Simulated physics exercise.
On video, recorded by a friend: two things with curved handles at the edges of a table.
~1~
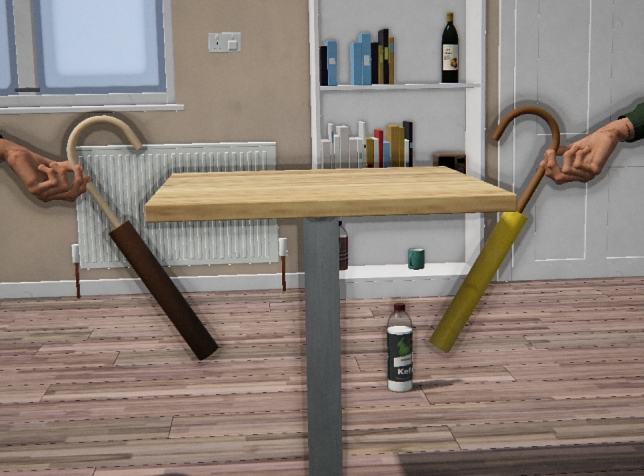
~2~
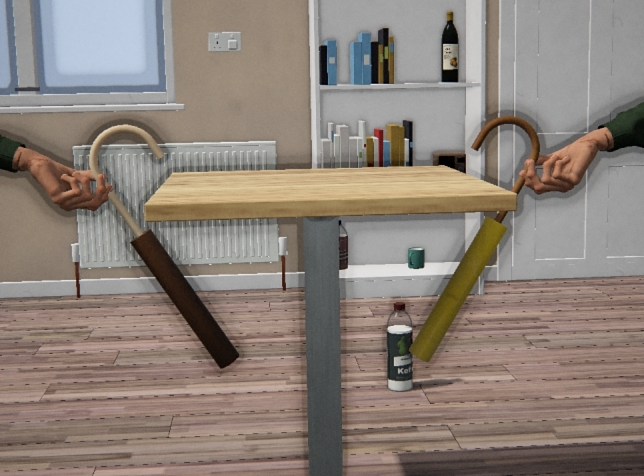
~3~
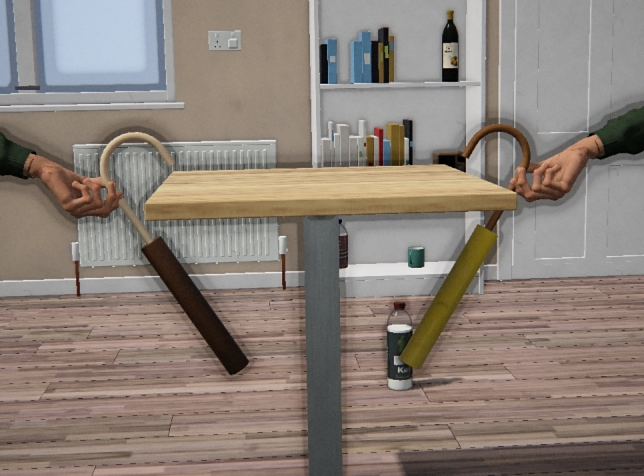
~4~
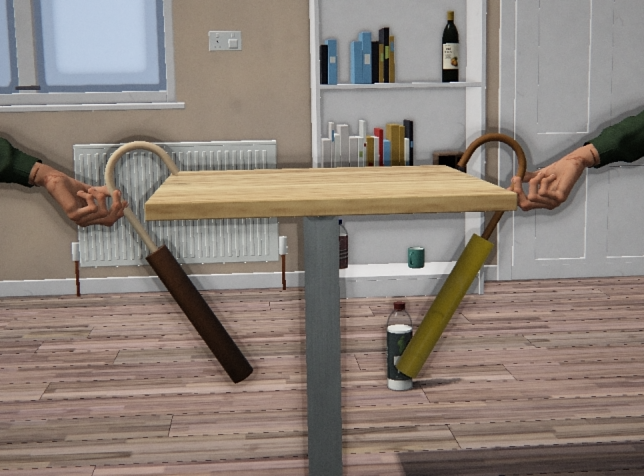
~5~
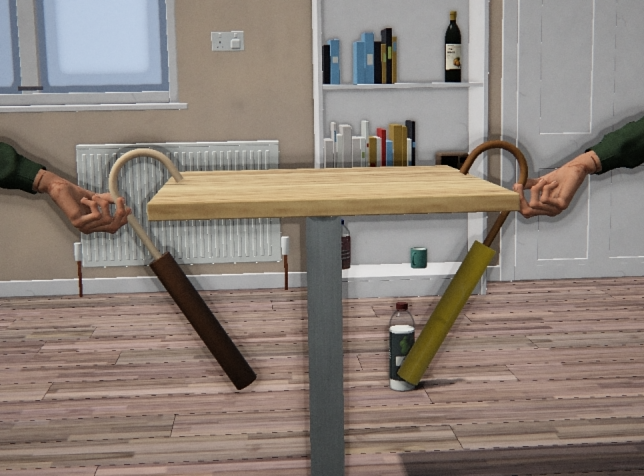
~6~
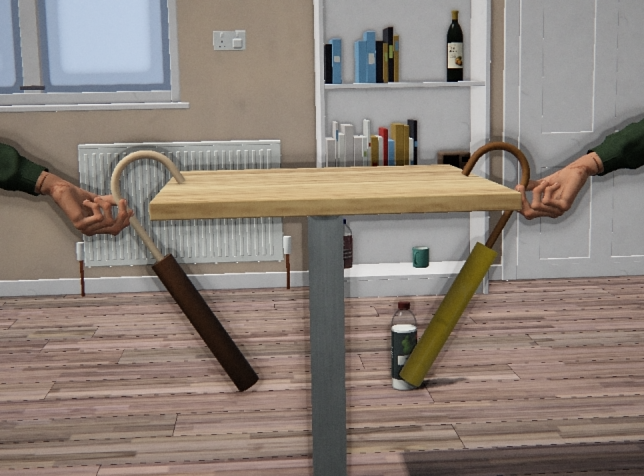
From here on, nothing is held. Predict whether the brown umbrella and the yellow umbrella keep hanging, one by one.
Brown umbrella - yes, it keeps hanging. Yellow umbrella - yes, it keeps hanging.
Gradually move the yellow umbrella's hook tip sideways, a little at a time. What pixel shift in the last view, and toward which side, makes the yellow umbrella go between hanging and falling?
Rightward, 16 pixels.
Then, 0.32 s later than the last frame, brown umbrella at rest near (198, 268); yellow umbrella at rest near (452, 262).
Then, 0.74 s later than the last frame, brown umbrella at rest near (197, 269); yellow umbrella at rest near (454, 262).
When it is over, the brown umbrella hangs from the table, near (199, 268); the yellow umbrella hangs from the table, near (451, 262).
